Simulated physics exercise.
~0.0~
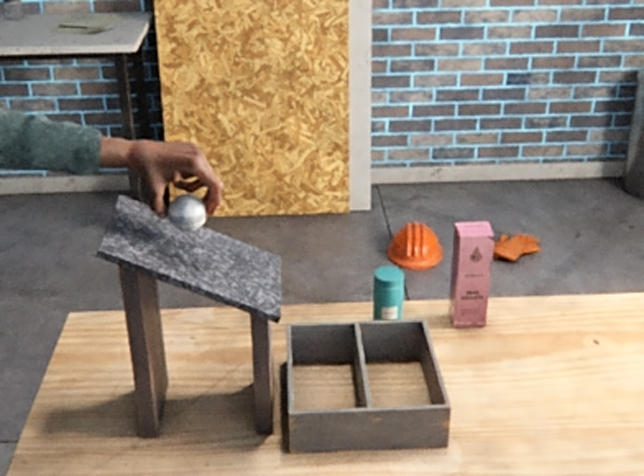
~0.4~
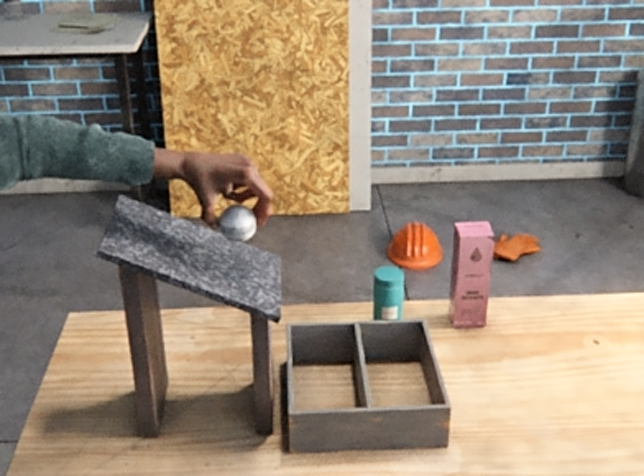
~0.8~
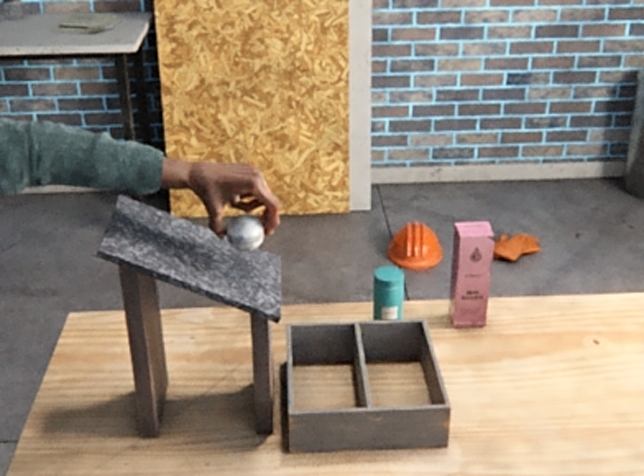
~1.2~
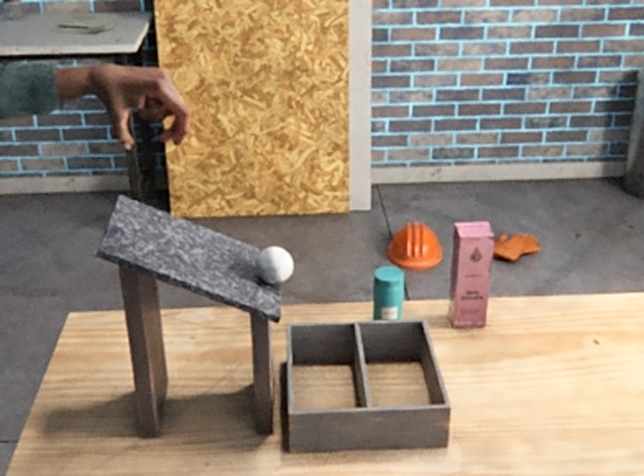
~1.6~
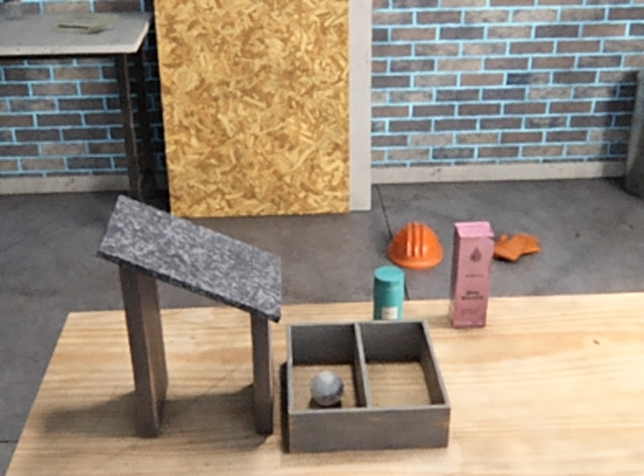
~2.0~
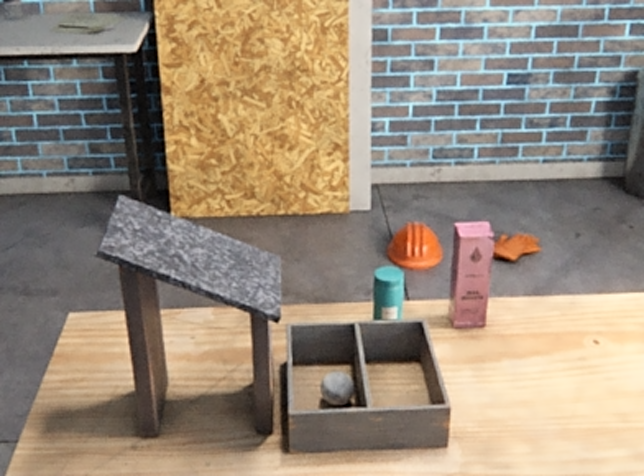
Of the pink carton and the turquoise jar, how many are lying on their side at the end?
None of them are. The pink carton and the turquoise jar are both still standing upright at the end.
The clip opens with a hand holding a white ball over a sloping, speckled gray board on legs, beside an open tray split into two bays. A turquoise jar and a pink carton stand behind the tray. The hand carries the ball to the right and slightly down, toward the lower end of the slope. It lets go and draws back to the left as the ball travels down near the board's lower edge. The ball drops into the nearer bay, next to the board, then shifts a little right and ends up there by the divider, with the jar and carton still upright.
